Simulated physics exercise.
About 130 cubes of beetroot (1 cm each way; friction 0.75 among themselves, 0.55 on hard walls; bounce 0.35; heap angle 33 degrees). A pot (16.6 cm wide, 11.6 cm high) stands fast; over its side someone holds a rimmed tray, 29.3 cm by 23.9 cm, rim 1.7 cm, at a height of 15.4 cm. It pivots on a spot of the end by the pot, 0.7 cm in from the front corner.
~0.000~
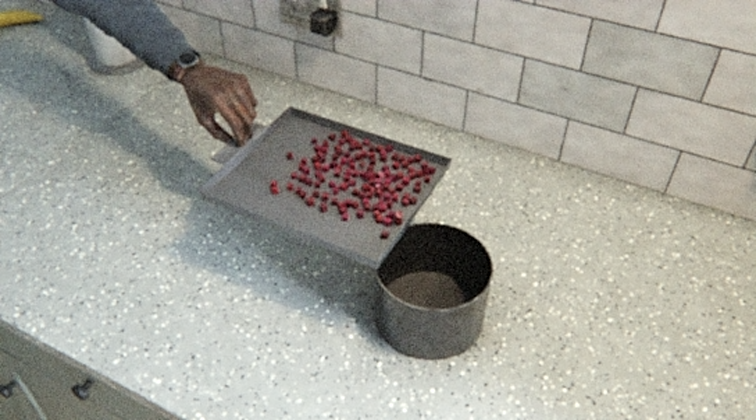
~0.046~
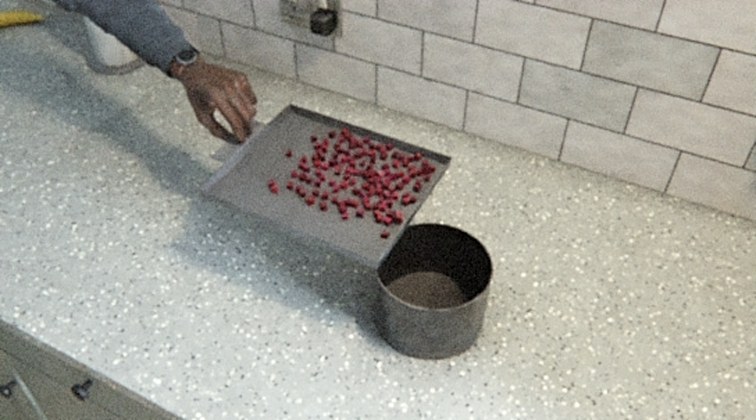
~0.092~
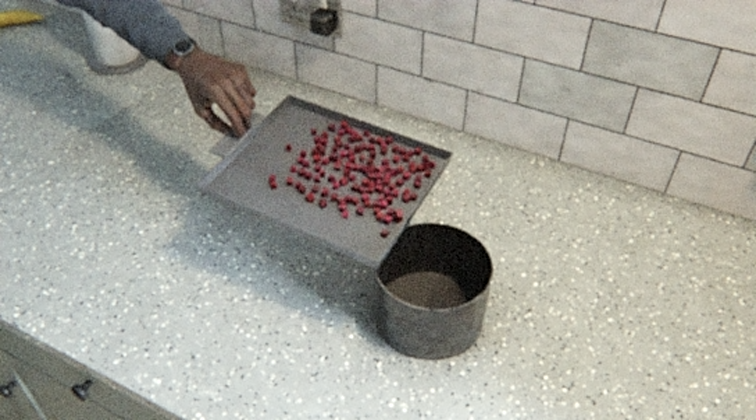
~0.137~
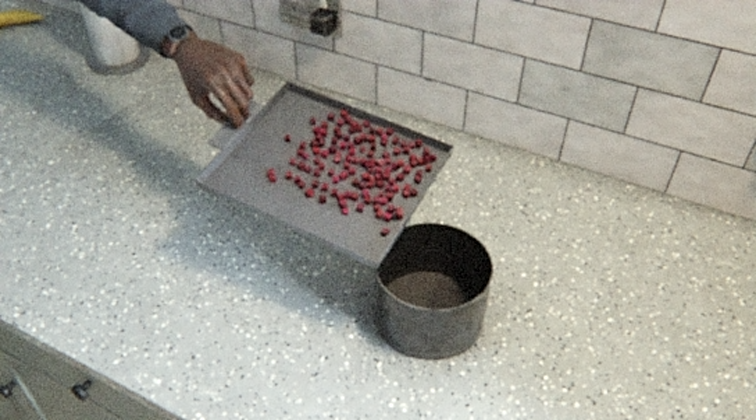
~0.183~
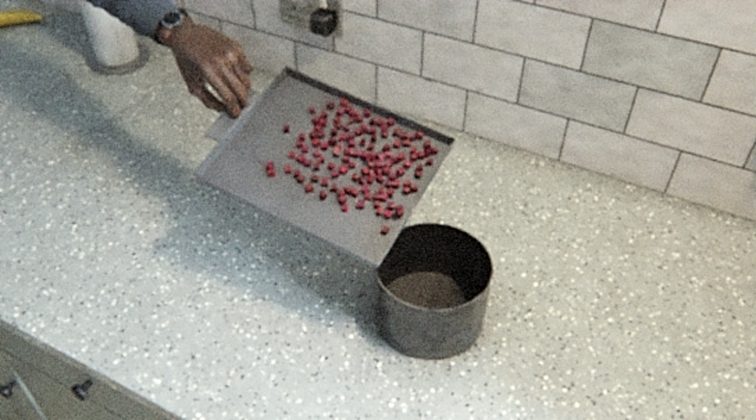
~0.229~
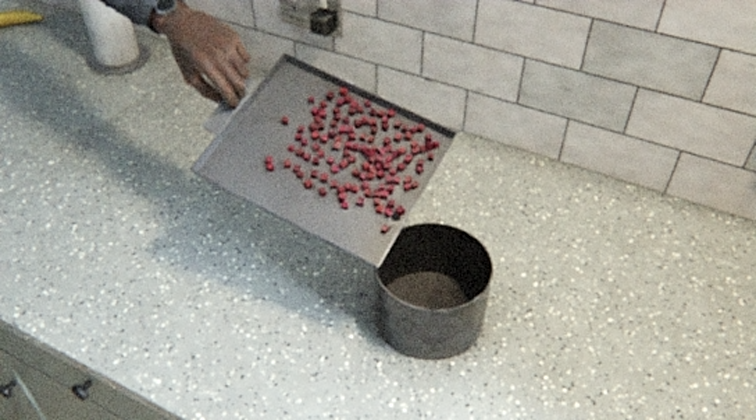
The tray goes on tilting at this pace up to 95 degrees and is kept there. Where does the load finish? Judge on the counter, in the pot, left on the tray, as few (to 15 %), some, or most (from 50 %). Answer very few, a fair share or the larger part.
On the counter: The larger part; in the pot: Very few; left on the tray: Very few.
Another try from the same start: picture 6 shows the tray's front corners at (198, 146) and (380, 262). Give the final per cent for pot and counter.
Pot 65, counter 25.
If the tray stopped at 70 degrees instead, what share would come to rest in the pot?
In that case some 0 per cent.
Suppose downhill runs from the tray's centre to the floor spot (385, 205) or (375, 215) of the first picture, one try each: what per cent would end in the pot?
Some 50 and 75 per cent.
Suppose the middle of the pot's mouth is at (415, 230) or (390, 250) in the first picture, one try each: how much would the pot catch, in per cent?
Some 0 and 0 per cent.
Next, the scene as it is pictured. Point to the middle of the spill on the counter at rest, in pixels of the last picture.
Near (379, 409).
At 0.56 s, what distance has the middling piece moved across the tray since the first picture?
Some 6 cm.
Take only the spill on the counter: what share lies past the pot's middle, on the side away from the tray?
About 60 per cent.
Then, at 0.56 s, tilt 56 degrees; the tray holds 100 %, the pot 0 %.
Then, at 0.78 s, tilt 81 degrees; the tray holds 55 %, the pot 0 %.
After 1.11 s, tilt 95 degrees; the tray holds 5 %, the pot 0 %.
At rest (2.2 s), counter 100 %, pot 0 %, tray 0 %.
